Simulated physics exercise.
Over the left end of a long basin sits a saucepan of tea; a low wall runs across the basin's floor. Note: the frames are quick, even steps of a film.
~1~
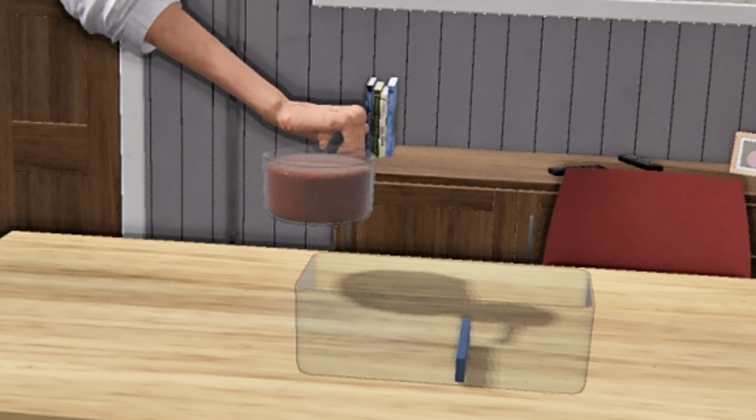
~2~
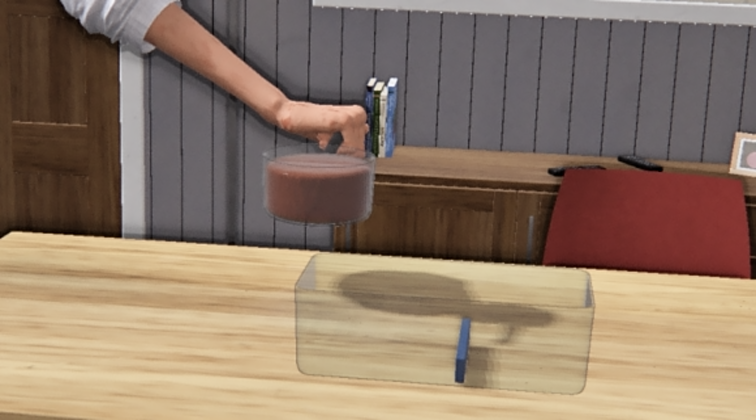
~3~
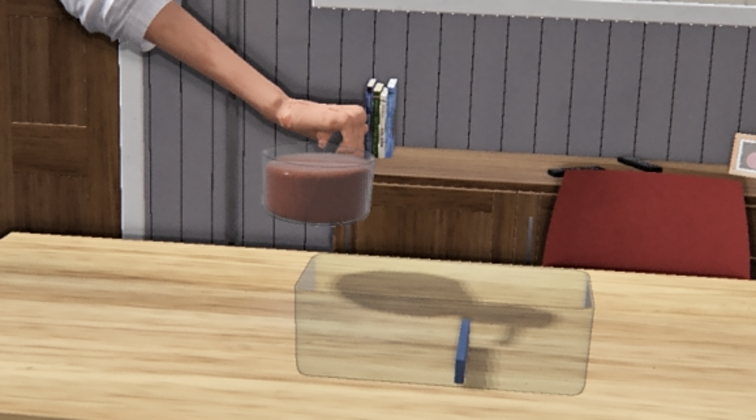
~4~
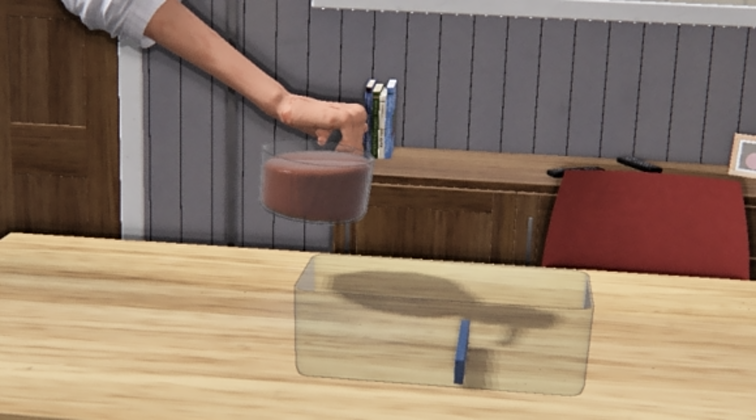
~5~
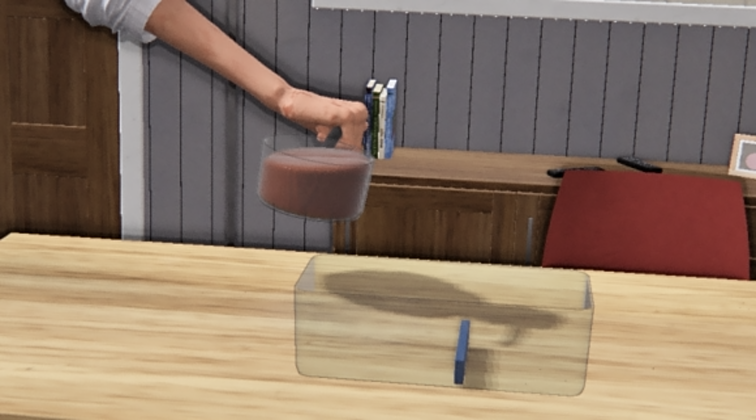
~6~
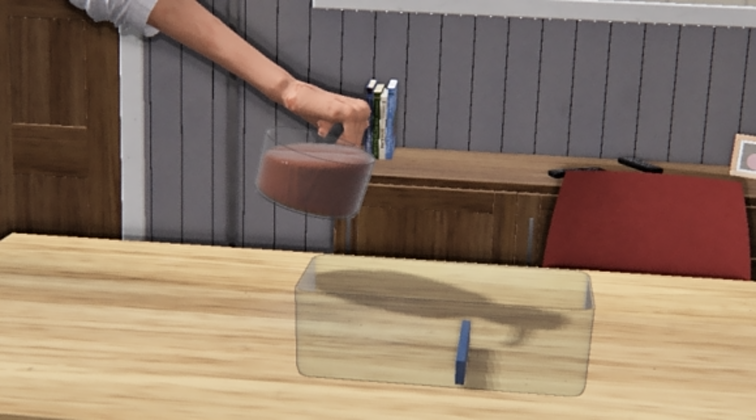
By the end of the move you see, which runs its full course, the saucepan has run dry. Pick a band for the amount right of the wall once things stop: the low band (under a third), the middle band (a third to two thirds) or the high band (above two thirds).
The middle band.
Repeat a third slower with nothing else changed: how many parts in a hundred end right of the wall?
Around 45 percent.
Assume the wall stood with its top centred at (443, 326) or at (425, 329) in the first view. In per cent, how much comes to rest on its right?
About 80 per cent, then about 85 per cent.
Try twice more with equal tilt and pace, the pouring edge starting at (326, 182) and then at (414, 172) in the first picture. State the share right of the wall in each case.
15 and 80 per cent.
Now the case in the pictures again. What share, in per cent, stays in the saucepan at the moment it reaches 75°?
Roughly 55 percent.
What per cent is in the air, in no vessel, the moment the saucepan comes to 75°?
I'd say some 40 per cent of it.
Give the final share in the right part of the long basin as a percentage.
Some 60 per cent.
A moment on, the saucepan is tipped on its side and 56 per cent is still to pour, 7 is left of the wall and 0 right of it.
Next, the saucepan is tipped right over and 7 per cent is still to pour, 21 is left of the wall and 53 right of it.
Then the saucepan is tipped right over and 0 per cent is still to pour, 38 is left of the wall and 59 right of it.
Later the saucepan is tipped right over and 0 per cent is still to pour, 40 is left of the wall and 59 right of it.
In the end 40 per cent lies left of the wall, 58 right of it and 2 outside.
